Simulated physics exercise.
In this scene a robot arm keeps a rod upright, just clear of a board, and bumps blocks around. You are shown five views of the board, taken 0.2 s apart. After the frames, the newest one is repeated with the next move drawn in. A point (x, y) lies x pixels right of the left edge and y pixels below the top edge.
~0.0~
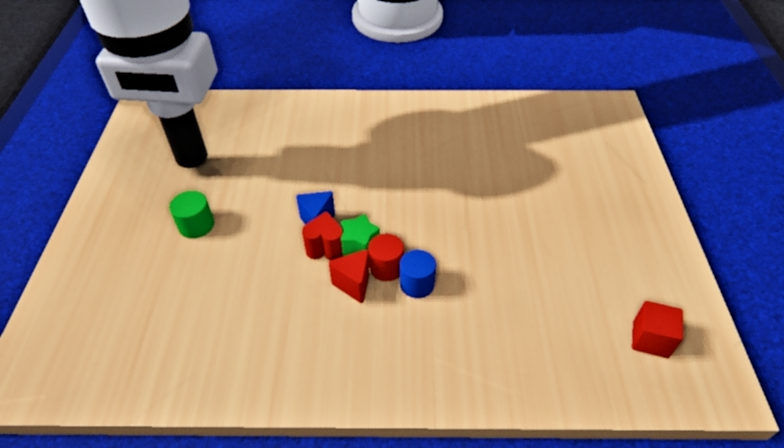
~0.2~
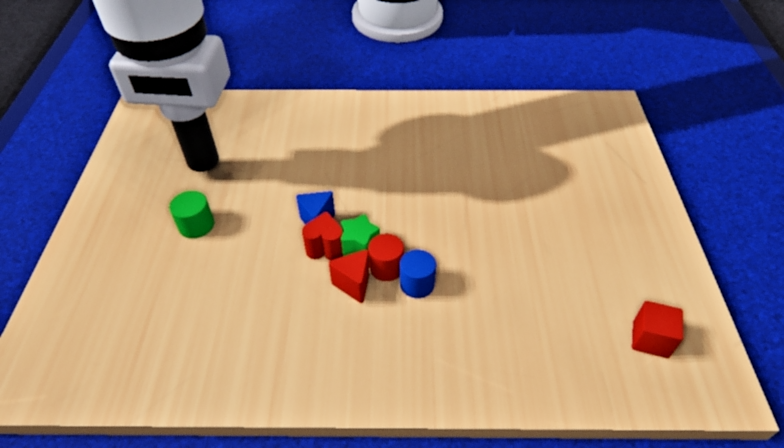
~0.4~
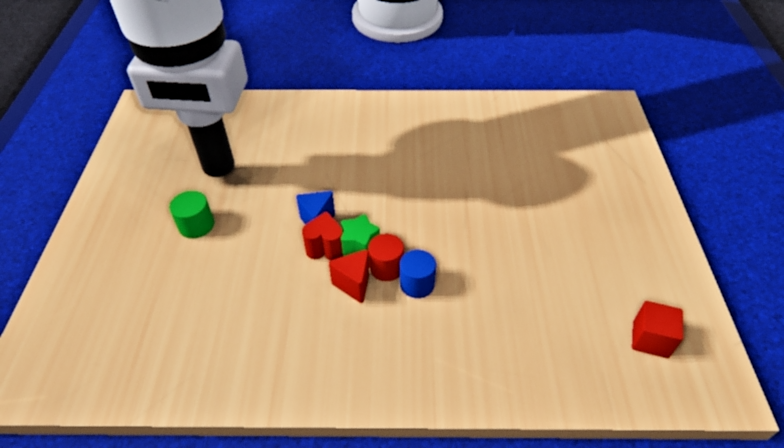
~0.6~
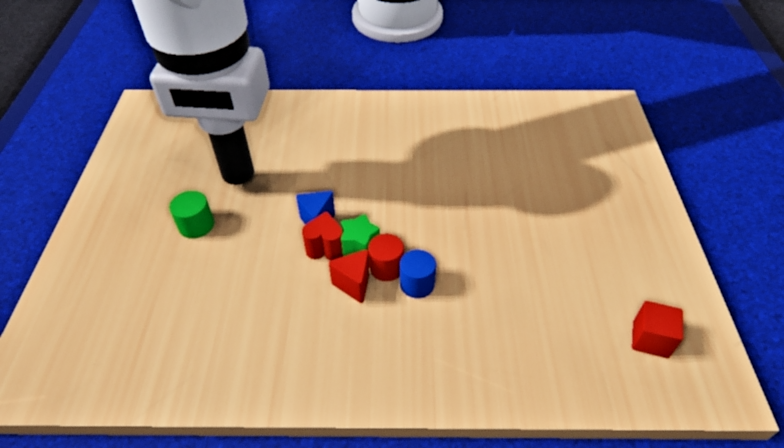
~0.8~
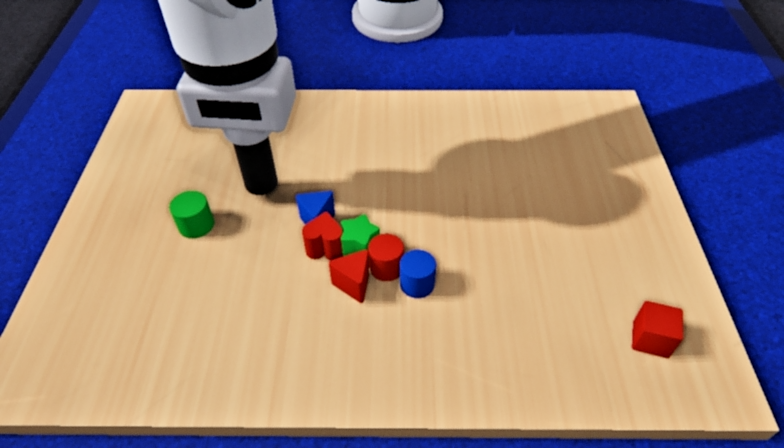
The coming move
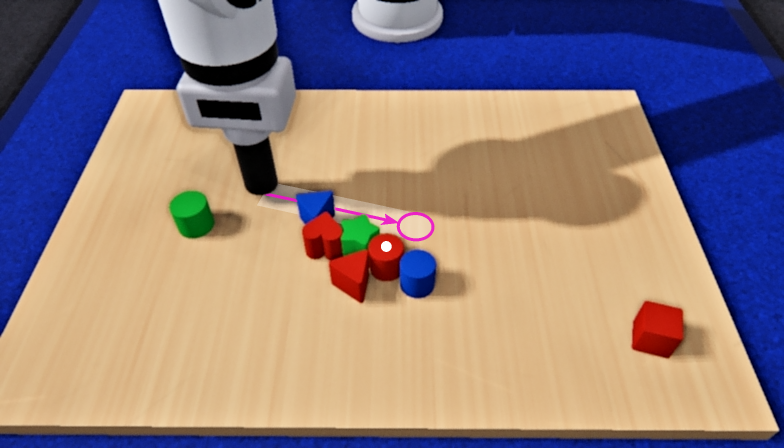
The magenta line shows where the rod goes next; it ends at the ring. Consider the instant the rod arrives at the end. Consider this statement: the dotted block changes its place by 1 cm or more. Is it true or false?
That is false.
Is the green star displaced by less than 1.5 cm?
In short: Yes.
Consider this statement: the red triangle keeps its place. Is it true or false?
The statement is true.
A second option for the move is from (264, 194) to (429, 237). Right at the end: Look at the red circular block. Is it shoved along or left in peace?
It sits in its place.
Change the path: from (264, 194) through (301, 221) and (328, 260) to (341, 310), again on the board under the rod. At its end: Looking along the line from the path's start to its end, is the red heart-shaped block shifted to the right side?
Yes, that is what happens.
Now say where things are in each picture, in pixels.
The first frame shows rod tip (192, 159); block tops, blue triangle (314, 201); red heart-shaped block (323, 228); red triangle (352, 264); green star (359, 229); red circular block (386, 246).
The second frame shows rod (204, 162); blocks unchanged.
The third frame shows rod (219, 168); blocks unchanged.
The fourth frame shows rod (239, 175); blocks unchanged.
The fifth frame shows rod (262, 185); blue triangle (314, 201); red heart-shaped block (323, 228); red triangle (352, 264); green star (359, 229); red circular block (386, 246).
Path on the board, from (264, 194) directly to (416, 226); the dot is on the red circular block.
On the path given first. One third of the way, rod (313, 196); blue triangle (318, 204); red heart-shaped block (324, 230).
Two thirds of the way, rod (365, 207); blue triangle (325, 210), turned 35° clockwise; red heart-shaped block (323, 237).
At the end, rod (416, 218); blue triangle (325, 210), turned 35° clockwise; red heart-shaped block (323, 237); red triangle in place; green star in place; red circular block in place.
